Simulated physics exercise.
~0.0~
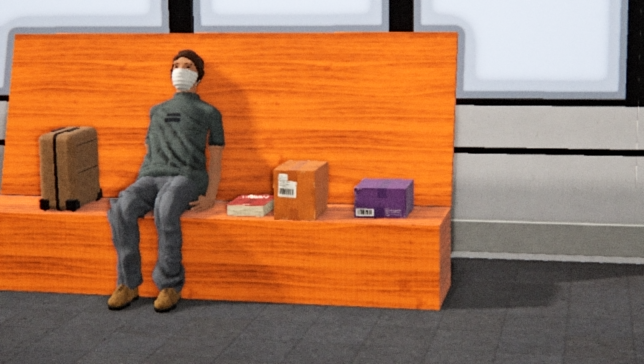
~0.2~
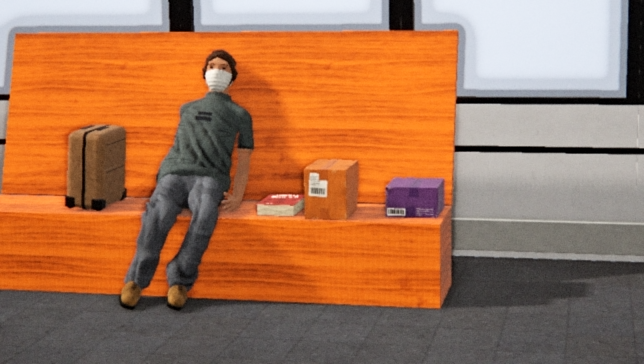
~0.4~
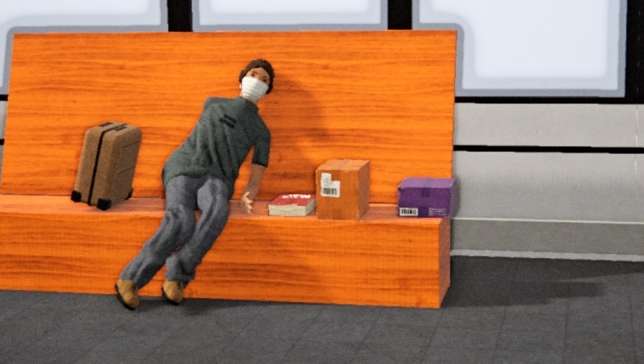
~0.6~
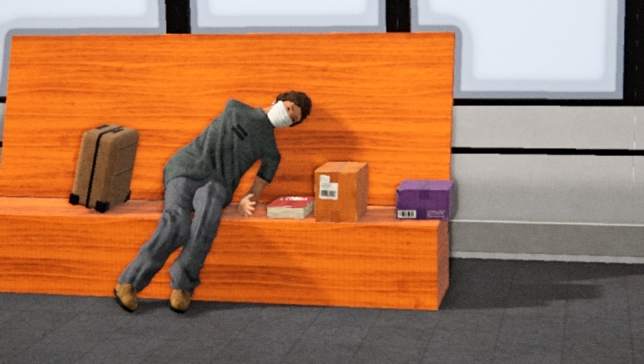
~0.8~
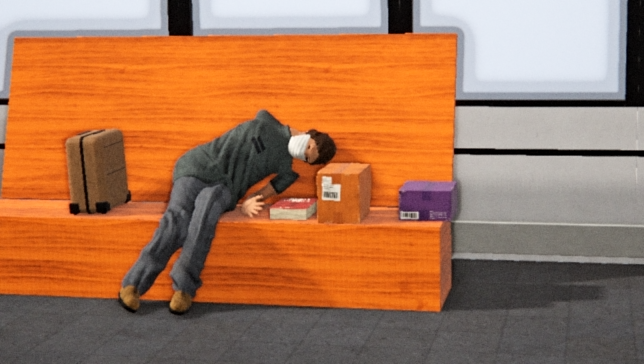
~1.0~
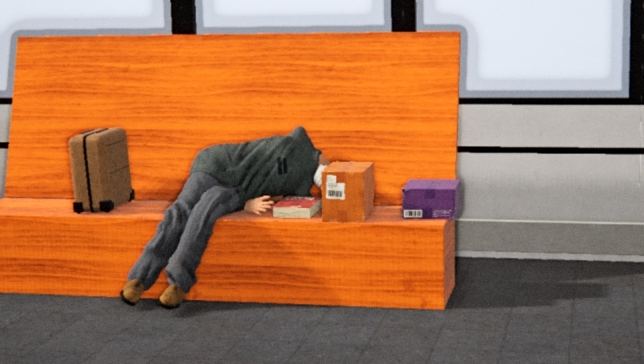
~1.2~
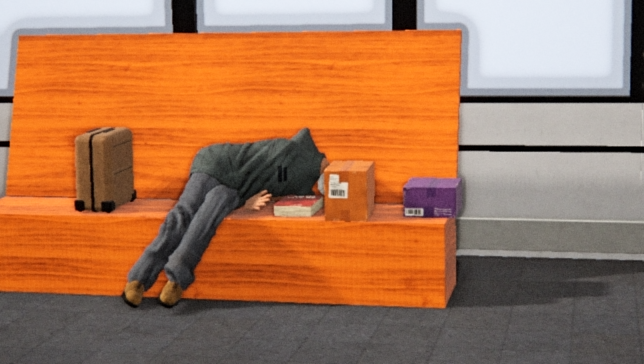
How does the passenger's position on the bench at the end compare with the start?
At the start the passenger sits upright nearer the brown case. By the end the passenger is farther right and slumped over sideways, with the head down by the orange package.
